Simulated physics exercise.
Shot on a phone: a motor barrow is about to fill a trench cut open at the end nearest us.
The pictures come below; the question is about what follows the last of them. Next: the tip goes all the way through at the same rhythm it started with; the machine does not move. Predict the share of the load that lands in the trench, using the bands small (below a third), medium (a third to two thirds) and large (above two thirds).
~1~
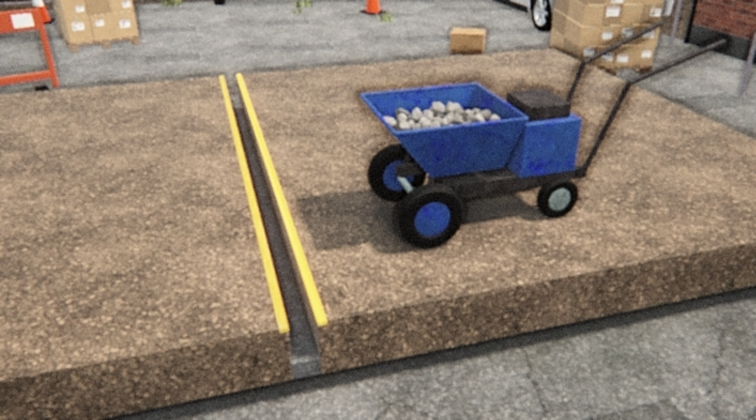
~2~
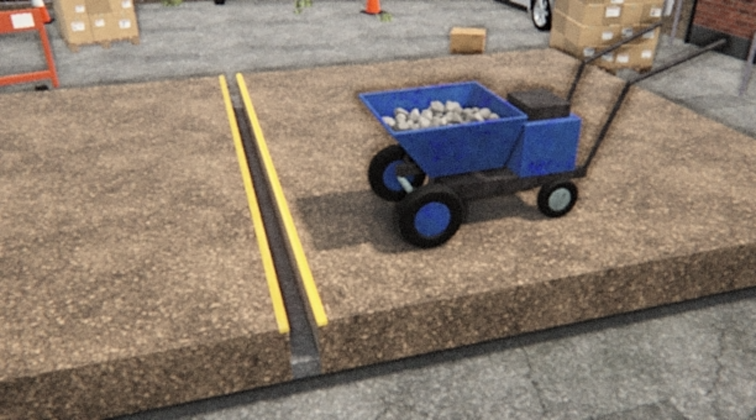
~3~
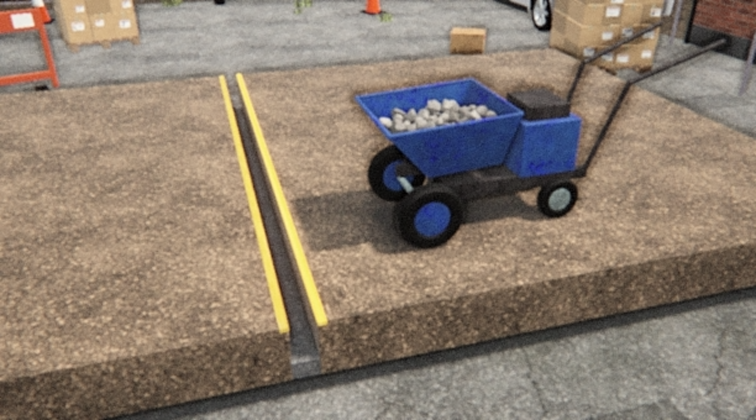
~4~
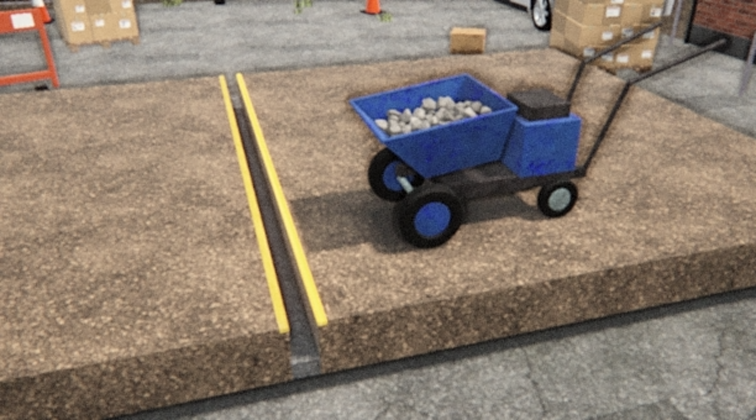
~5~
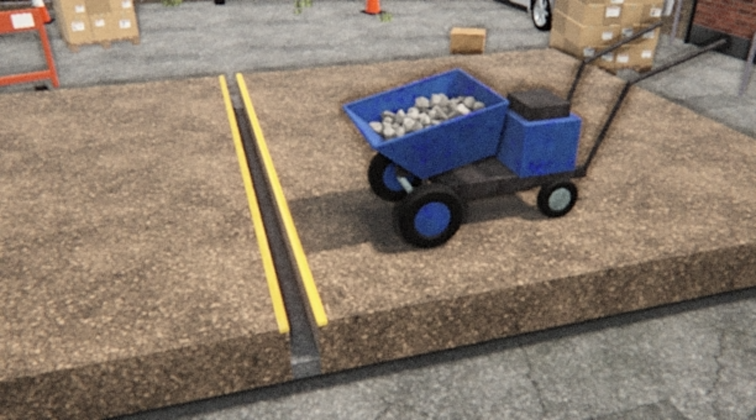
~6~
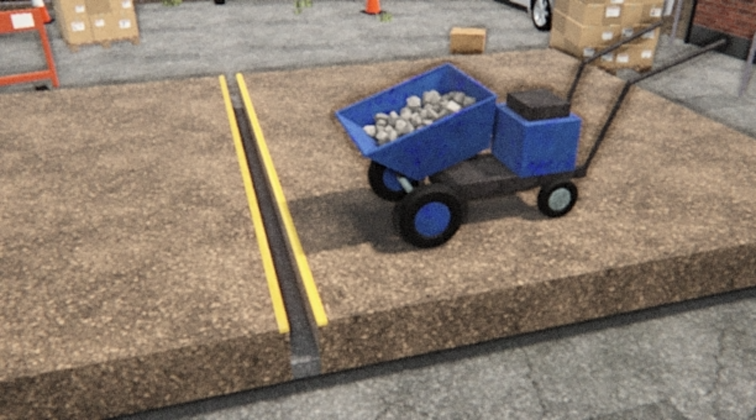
Medium.
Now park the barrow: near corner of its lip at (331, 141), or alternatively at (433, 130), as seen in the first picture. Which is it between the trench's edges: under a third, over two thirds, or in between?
In the first case below one third, in the second case below one third.
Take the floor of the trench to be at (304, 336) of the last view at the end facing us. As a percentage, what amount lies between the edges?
The share would be close to 30 percent.
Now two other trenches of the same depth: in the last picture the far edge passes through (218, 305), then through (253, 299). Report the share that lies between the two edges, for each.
Around 50 percent first, around 50 percent second.
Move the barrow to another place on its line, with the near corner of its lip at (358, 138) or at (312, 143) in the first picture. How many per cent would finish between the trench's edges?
That works out to 70 per cent for the first position and 0 per cent for the second.
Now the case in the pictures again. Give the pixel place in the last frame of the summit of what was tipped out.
Peak at rest, last frame: Around (300, 219).
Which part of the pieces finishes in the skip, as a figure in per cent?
That comes to about 20 per cent or so.
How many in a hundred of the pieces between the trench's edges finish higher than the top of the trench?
10 per cent or thereabouts.
Just after the last frame, skip tipped steeply; every one in the skip.
A moment on, skip tipped steeply; almost all in the skip; just a few short of the trench; just a few in or heaped over the trench.
Further on, skip tipped right over; roughly a third in the skip; roughly a quarter short of the trench; roughly a third in or heaped over the trench; just a few beyond it.
When it is over, skip tipped right over; roughly a quarter in the skip; roughly a quarter short of the trench; roughly half in or heaped over the trench; just a few beyond it.
